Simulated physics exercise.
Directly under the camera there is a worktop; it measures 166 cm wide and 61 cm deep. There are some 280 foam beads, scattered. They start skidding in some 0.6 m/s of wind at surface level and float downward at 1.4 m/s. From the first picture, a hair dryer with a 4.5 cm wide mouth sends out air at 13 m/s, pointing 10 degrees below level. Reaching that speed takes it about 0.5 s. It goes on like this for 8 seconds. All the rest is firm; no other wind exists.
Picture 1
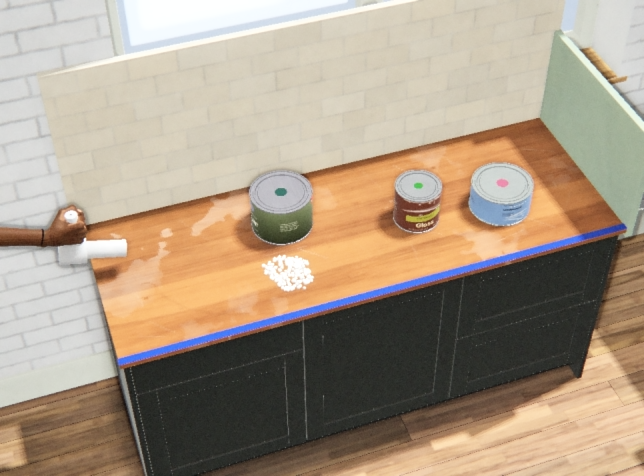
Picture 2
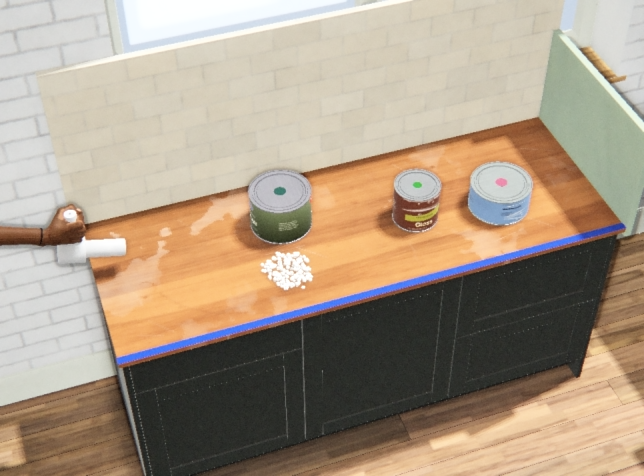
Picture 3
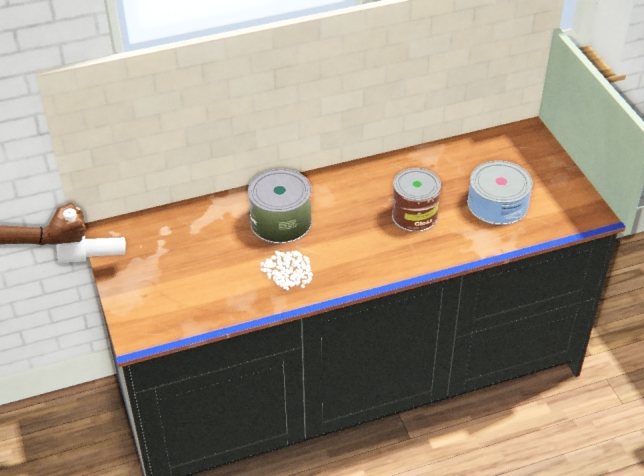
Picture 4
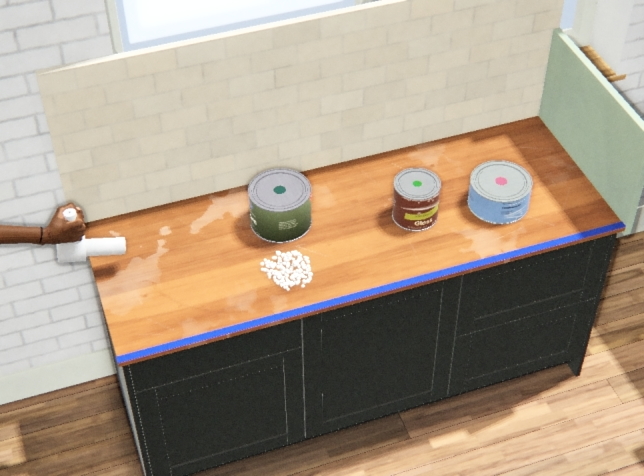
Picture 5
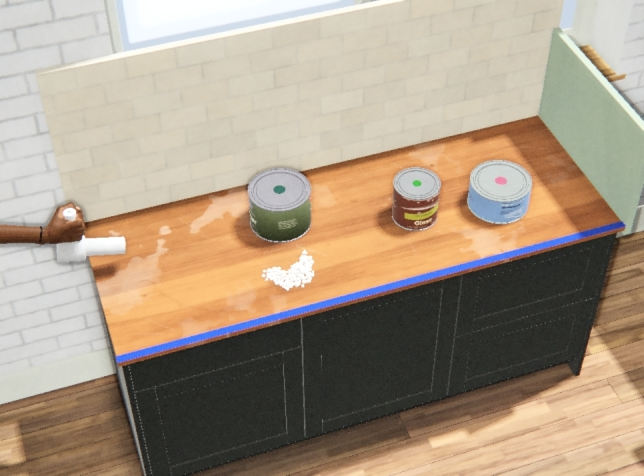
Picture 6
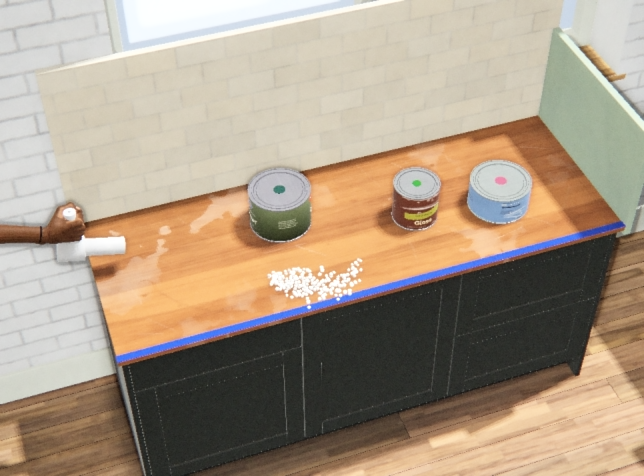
A hand holds a white nozzle at left as small white beads scatter rightward across a worktop.
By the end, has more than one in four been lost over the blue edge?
Quarter exceeded.
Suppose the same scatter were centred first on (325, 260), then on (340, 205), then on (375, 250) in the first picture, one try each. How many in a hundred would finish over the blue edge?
Try by try: About 90 per cent, 0 per cent and 80 per cent.
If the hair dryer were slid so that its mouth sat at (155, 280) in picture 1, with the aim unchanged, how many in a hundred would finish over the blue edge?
Estimate: About 60 %.
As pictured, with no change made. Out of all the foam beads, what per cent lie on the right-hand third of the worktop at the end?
Roughly 0 in a hundred.
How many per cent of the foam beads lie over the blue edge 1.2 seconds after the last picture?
80 % or thereabouts.
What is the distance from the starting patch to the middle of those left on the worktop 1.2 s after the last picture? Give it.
I'd say close to 15 cm.
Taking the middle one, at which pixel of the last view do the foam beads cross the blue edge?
Midpoint of crossings, approx. (379, 293).
Then, 1.2 s after the last picture, 22 % are on the move or not yet settled, 79 % are over the blue edge; the middle of those still in play is near (319, 294).
Then, 2.1 s after the last picture, 12 % are on the move or not yet settled, 84 % are over the blue edge; the middle of those still in play is near (309, 295).
Then, 4.0 s after the last picture, 9 % are on the move or not yet settled, 86 % are over the blue edge.
Then, 7.6 s after the last picture, at the end, 88 % are over the blue edge.
